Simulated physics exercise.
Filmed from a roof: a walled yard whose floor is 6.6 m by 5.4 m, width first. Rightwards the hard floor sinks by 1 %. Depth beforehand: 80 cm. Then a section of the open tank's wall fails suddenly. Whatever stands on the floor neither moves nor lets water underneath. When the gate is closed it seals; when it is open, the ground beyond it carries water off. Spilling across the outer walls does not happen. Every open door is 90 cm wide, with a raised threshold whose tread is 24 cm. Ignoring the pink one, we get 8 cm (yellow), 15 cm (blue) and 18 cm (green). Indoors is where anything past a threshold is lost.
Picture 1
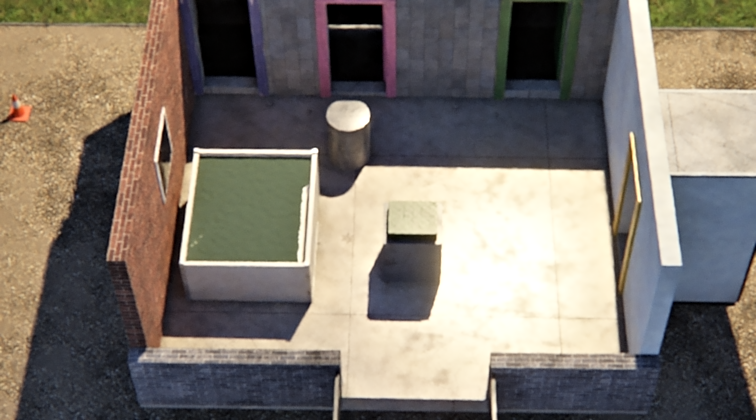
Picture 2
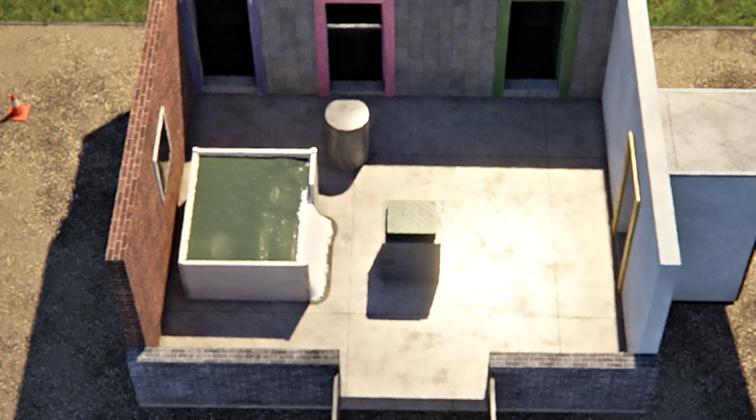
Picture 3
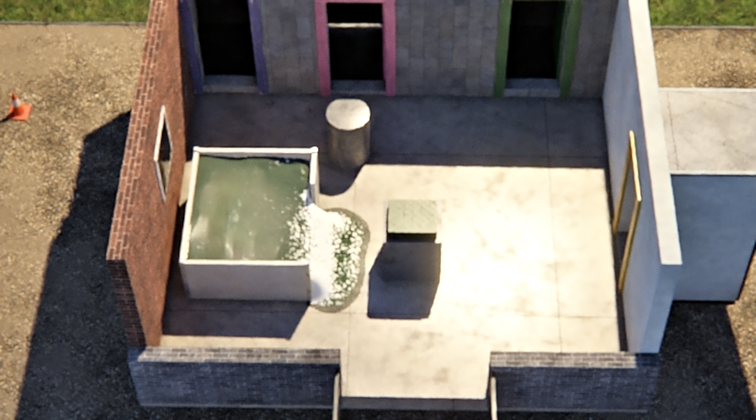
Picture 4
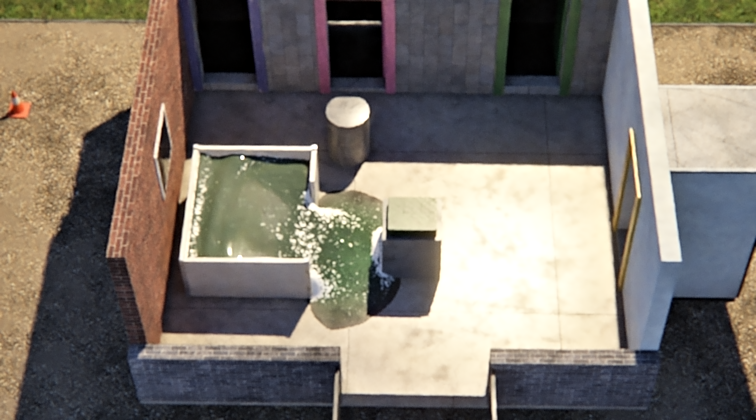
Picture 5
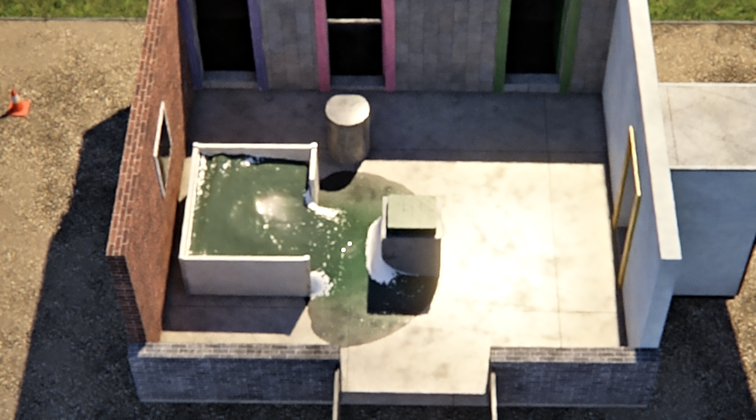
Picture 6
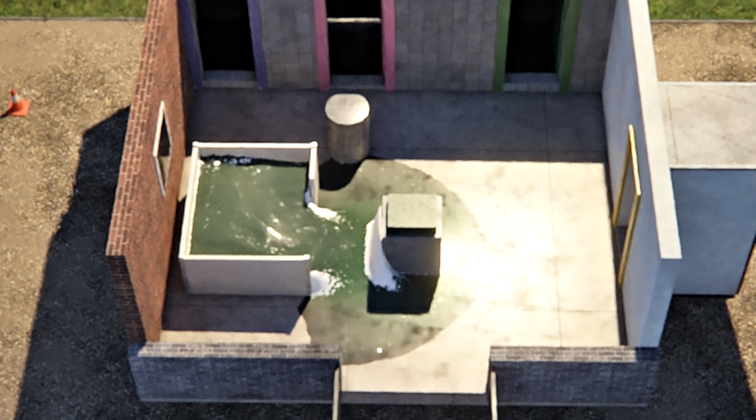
The footage shows green water pouring through a gap in the right side of an open tank in a walled yard, foaming as it spreads rightwards across the pale floor, meeting a block and flowing around it.
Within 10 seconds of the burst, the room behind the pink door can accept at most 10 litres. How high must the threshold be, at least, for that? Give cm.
About 6 cm.
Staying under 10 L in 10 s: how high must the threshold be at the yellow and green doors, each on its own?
About 10.5 cm at yellow and about 12.0 cm at green.
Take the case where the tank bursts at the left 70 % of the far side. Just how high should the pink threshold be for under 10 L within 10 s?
About 15 cm.
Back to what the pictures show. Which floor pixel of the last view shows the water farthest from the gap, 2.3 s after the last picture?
The tip of the flood lies near (596, 100).
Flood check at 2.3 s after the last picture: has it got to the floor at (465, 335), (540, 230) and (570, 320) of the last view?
So the three spots come out swamped, swamped, swamped, in that order.
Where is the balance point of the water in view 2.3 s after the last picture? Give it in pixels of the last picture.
Approximately (392, 232).
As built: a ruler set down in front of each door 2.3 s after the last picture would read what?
At the yellow door the depth is 12 cm, at blue 0 cm, at pink 6 cm and at green 11 cm.
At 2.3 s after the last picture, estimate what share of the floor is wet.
About 65 per cent.
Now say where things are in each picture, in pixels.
In the first frame, the open tank at (251, 209) is whole and still, 80 cm deep; the pink door at (357, 52) is dry.
In the second frame, the front is at (332, 232), 0.3 m from the gap at (309, 248); 0.3 m2 of floor is wet, 80 cm left at the back.
In the third frame, the front is at (365, 239), 0.8 m from the gap at (310, 248); 1.1 m2 of floor is wet, 79 cm left at the back.
In the fourth frame, the front is at a hidden place, 1.3 m from the gap at (310, 247); 2.3 m2 of floor is wet, 70 cm left at the back.
In the fifth frame, the gap is at (310, 245), the front 1.9 m out at a hidden place; the back of the open tank holds 68 cm.
In the sixth frame, the gap is at (310, 244), the front 2.4 m out at (473, 232); the back of the open tank holds 67 cm; 1.6 m in a straight line remain to the pink door at (356, 46).
Then, 0.7 s after the last picture water covers 45 % of the floor, deepest (54 cm) near (380, 260); it has not reached the pink door.
Then, 2.3 s after the last picture water covers 65 % of the floor, deepest (26 cm) near (596, 100); 6 cm at the pink door, 1 litre in over its 8 cm threshold.
Then, 9.3 s after the last picture water covers 90 % of the floor, deepest (10 cm) near (605, 187); 5 cm at the pink door, 3 litres in over its 8 cm threshold.
At the pink door as built, the water peaked near 10 cm, 7.3 s after the last picture.
With a threshold of 5.5 cm, 14 litres would have come in within the 10 s; with 7 cm, 6 litres. So under 10 litres takes about 6 cm.
